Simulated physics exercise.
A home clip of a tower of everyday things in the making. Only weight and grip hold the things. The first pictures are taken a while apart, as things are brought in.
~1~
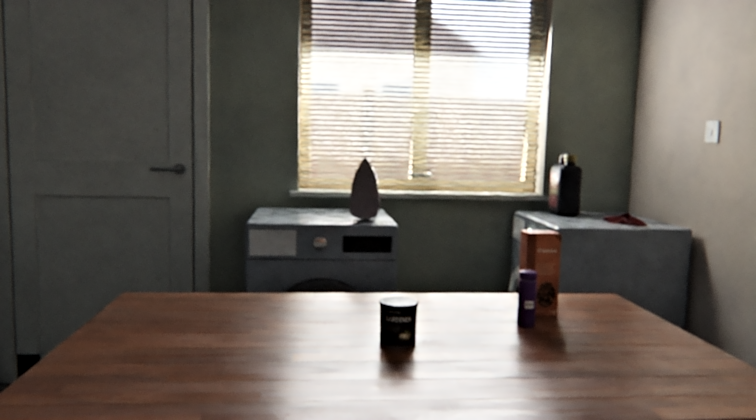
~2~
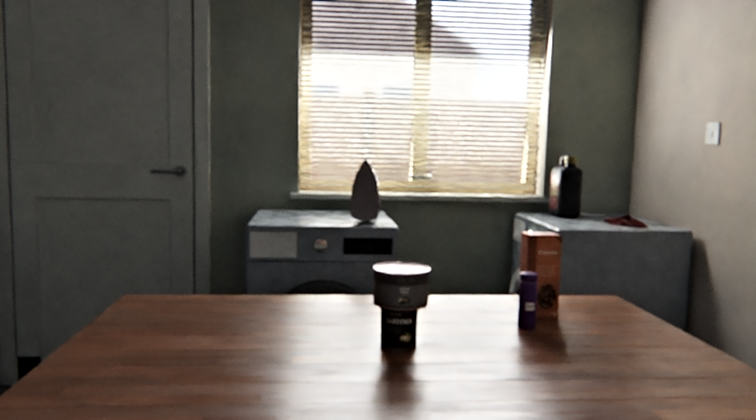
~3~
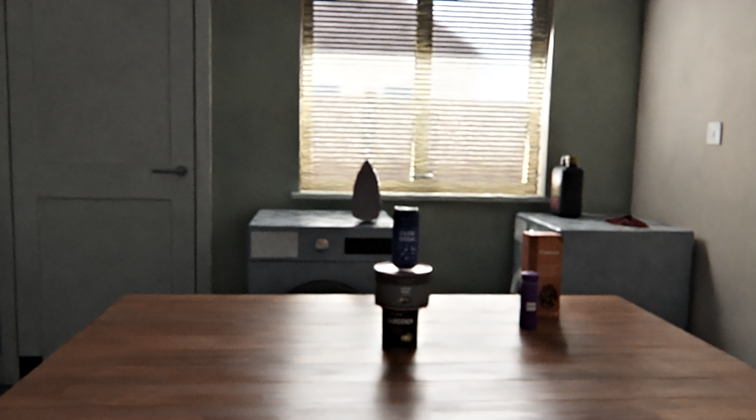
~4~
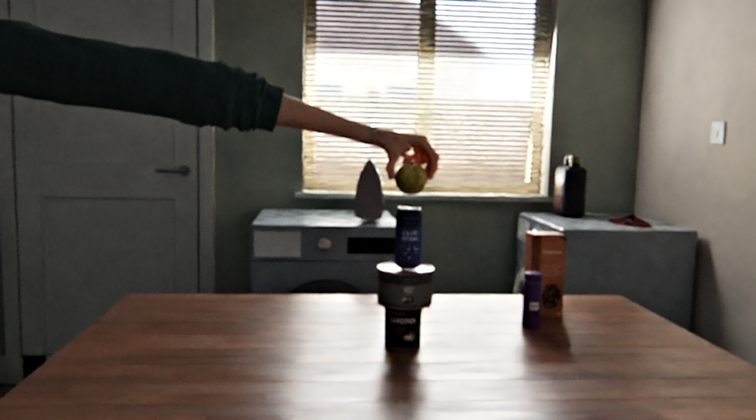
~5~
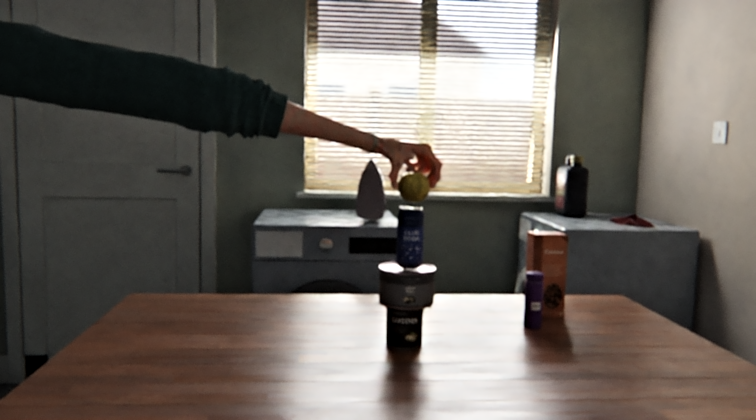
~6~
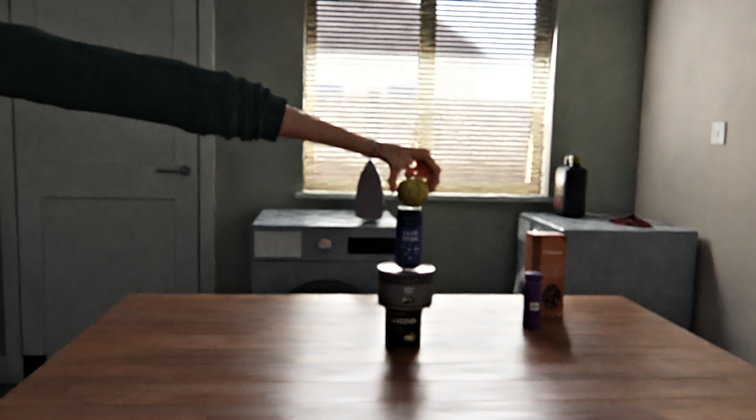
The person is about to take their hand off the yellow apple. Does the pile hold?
As it turns out, it keeps its balance.
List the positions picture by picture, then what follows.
In the first picture, the last thing is not in view yet; black pot (398, 322).
In the second picture, the last thing is not in view yet; orange carton (540, 275).
In the third picture, the last thing is not in view yet; blue can (406, 238).
The fourth picture shows coming down; yellow apple (411, 179); grey tub (405, 285).
The fifth picture shows coming down; yellow apple (414, 187); purple shaker (534, 300).
The sixth picture shows in place under the hand; yellow apple (413, 192); black pot (403, 324).
Then, 0.50 s past the last view, nothing moves.
Then, 1.30 s past the last view, yellow apple resting near (413, 193).
Finally, all 6 still in place. Final places as the last picture's camera would see them, yellow apple near (413, 193). The pile stays up.
